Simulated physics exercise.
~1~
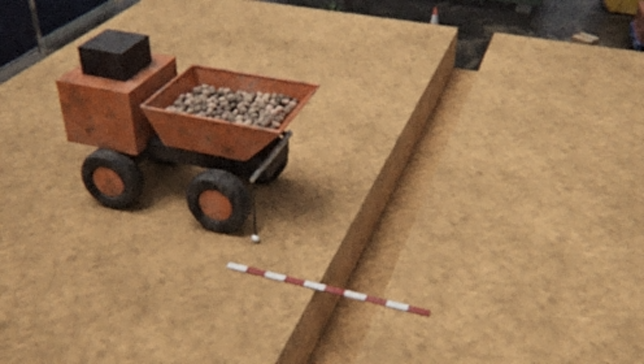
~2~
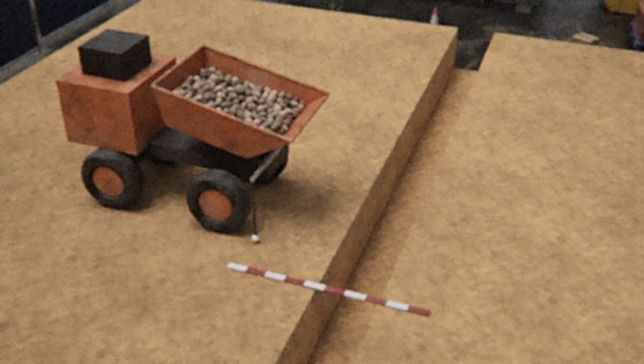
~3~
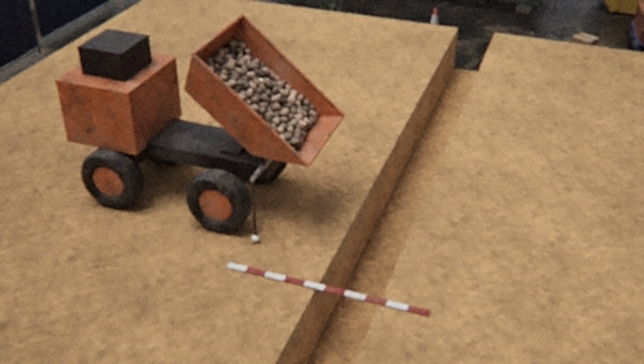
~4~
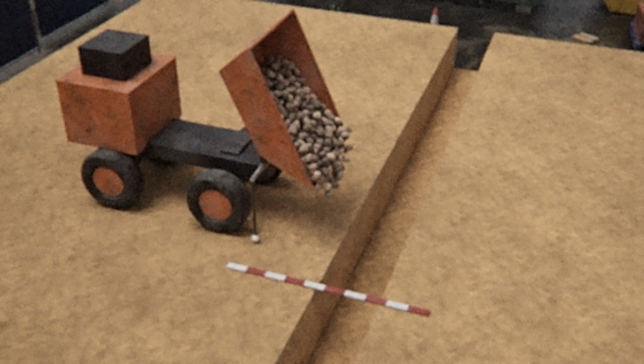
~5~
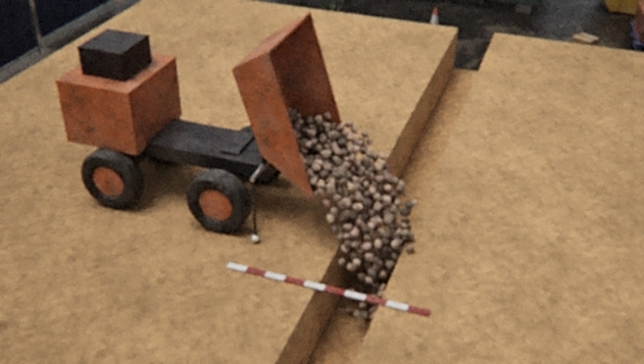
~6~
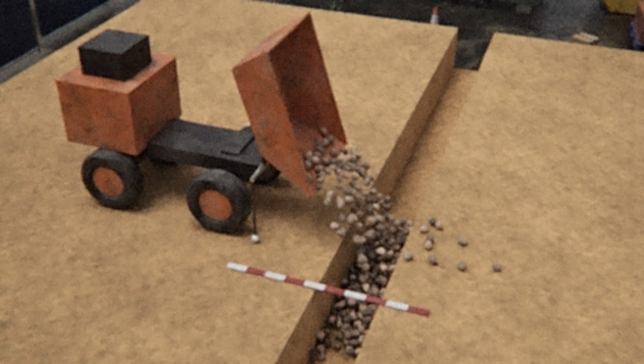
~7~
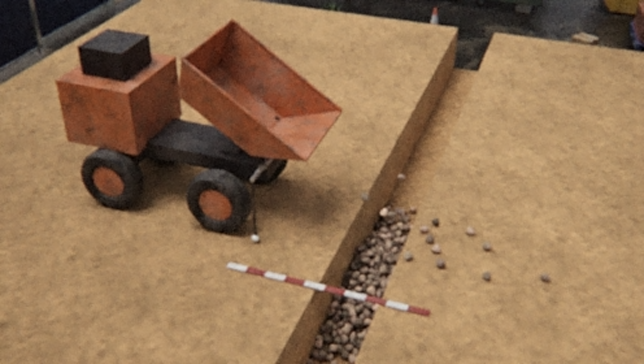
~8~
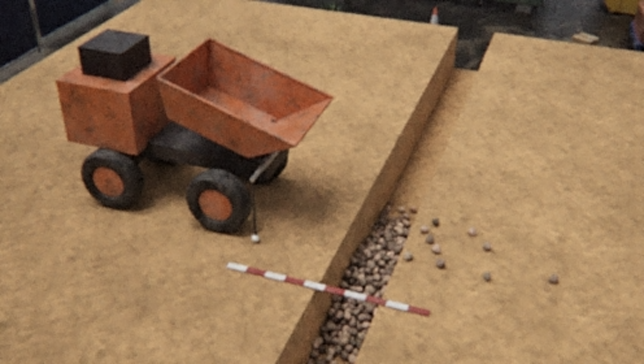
To begin with, an orange toy-like dumper with black wheels stands on sandy ground, its open body heaped with small rounded stones, facing a straight trench crossed by a red and white striped staff. The body starts to tip, its rear rising while the stones stay heaped inside. As it steepens, the load slides to the lip and pours down over the edge into the trench. A few stones scatter onto the ground beyond. The emptied body then lowers partway and stops, still slightly tilted, leaving nearly all the stones lying in the trench.
